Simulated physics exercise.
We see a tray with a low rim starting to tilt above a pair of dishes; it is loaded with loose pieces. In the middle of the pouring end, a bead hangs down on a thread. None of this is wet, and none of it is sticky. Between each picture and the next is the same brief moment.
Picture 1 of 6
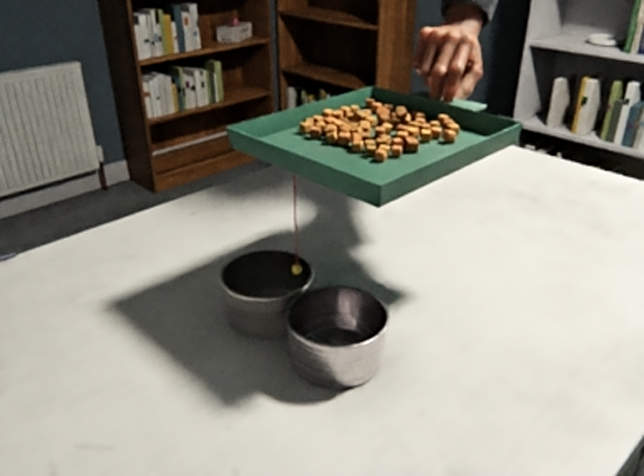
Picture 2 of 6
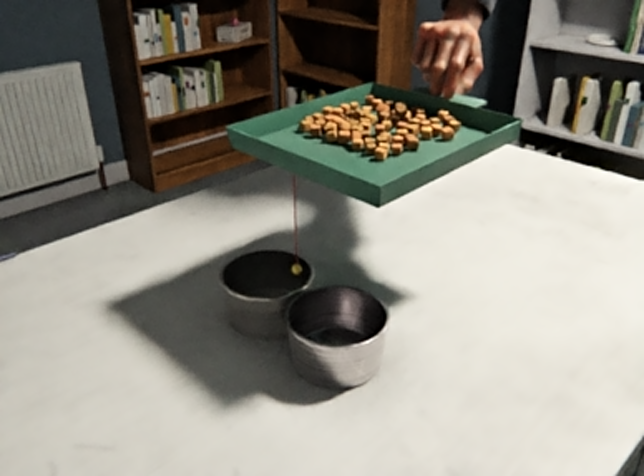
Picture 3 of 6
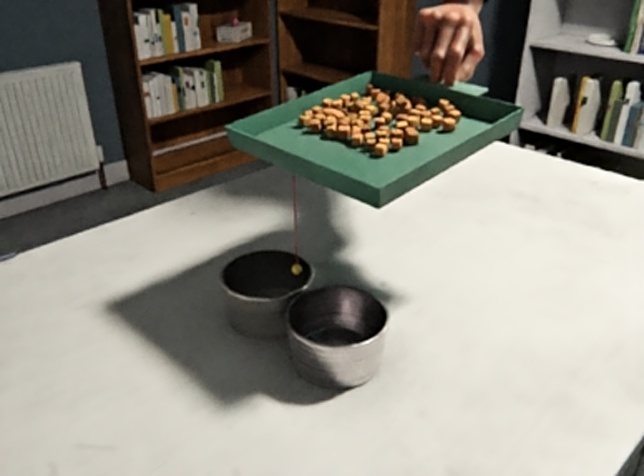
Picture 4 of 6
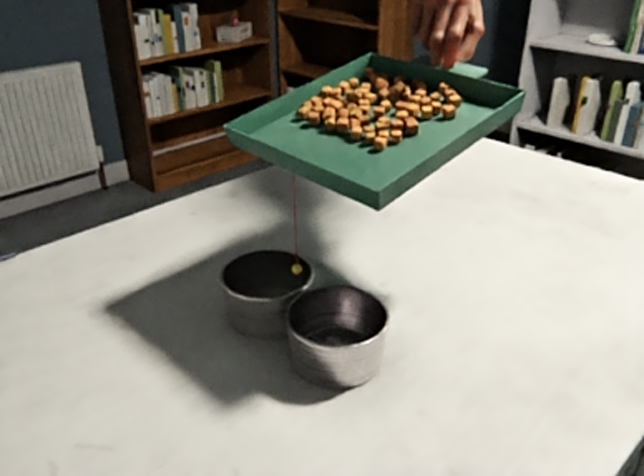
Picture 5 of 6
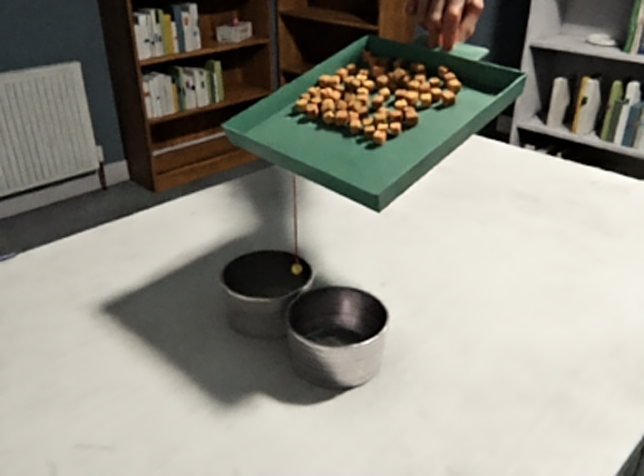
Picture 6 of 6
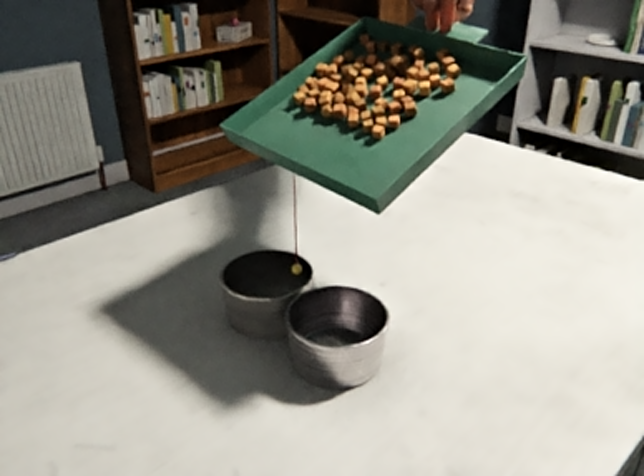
A green tray loaded with small brown cubes started out level above two metal dishes, then a hand raised its far end, tilting it steadily toward the near side, its right corner lowest.
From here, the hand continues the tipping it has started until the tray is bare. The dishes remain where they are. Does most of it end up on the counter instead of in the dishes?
Yes, most of it lands on the counter.
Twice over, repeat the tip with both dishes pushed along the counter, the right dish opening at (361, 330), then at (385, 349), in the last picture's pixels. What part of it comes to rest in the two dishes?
About 40 and 40 per cent respectively.
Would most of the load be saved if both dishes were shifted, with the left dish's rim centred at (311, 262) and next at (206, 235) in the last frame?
Taking the tries in order: A minor share, followed by a minor share.
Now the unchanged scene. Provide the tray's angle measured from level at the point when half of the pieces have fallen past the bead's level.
Somewhere near 115 degrees, I'd say.
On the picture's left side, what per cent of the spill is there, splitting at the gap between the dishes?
It works out to some 90 per cent.
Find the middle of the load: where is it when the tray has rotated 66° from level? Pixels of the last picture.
Look around (306, 155) in the last picture.
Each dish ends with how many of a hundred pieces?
Left dish: 0 %, right dish: 30 %.
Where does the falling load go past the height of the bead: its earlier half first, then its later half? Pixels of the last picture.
It goes through near (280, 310) first, then near (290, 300).
Soon after the last picture, tray tipped steeply; nearly all on the tray; a stray few in the air.
A little later, tray tipped past a quarter turn; about two thirds on the tray; a small part in the right dish; about a third outside both; a stray few in the air.
Later still, tray tipped past a quarter turn; about a third in the right dish; a stray few in the left dish; about two thirds outside both.
By the end, tray tipped past a quarter turn; about a third in the right dish; a stray few in the left dish; about two thirds outside both.
